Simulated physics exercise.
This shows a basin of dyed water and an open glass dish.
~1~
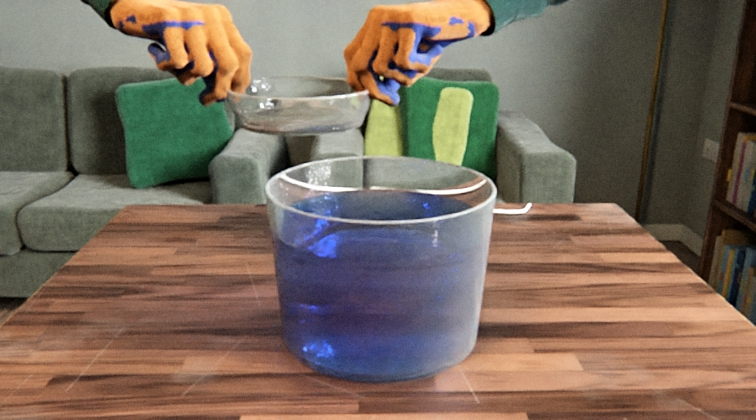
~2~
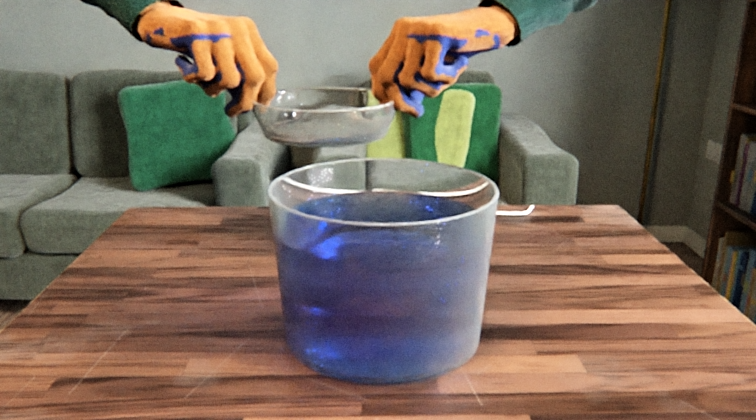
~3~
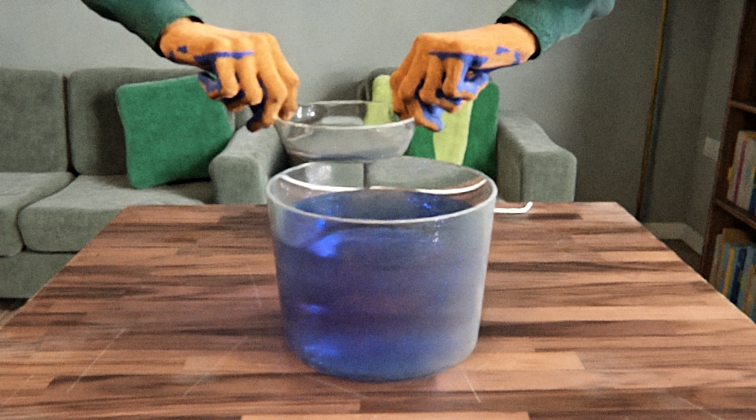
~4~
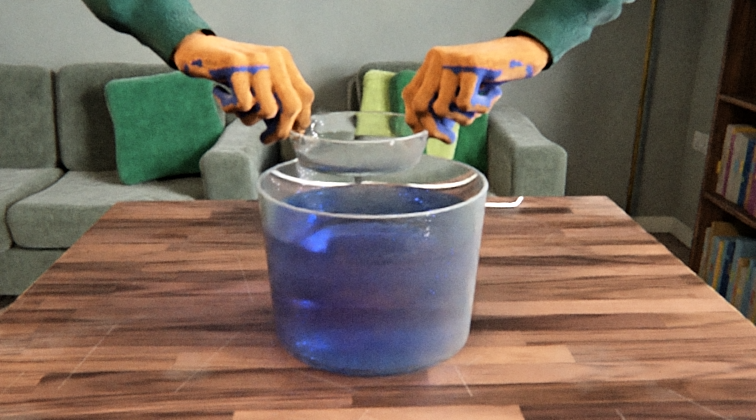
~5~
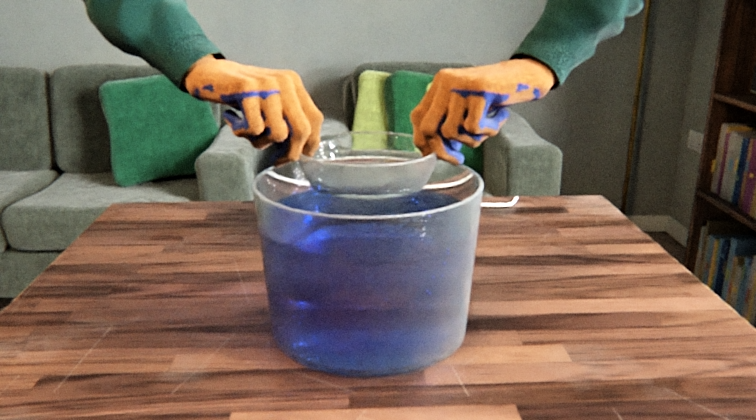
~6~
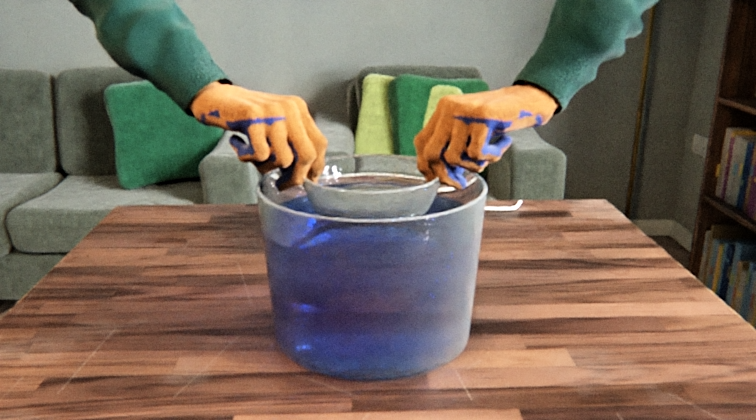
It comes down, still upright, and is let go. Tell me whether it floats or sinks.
Chances are it won't go down when they let go.
Soon after, the dish dips into the dyed water.
Later, it bobs and steadies.
In the end, the dish floats with about half of its side showing.
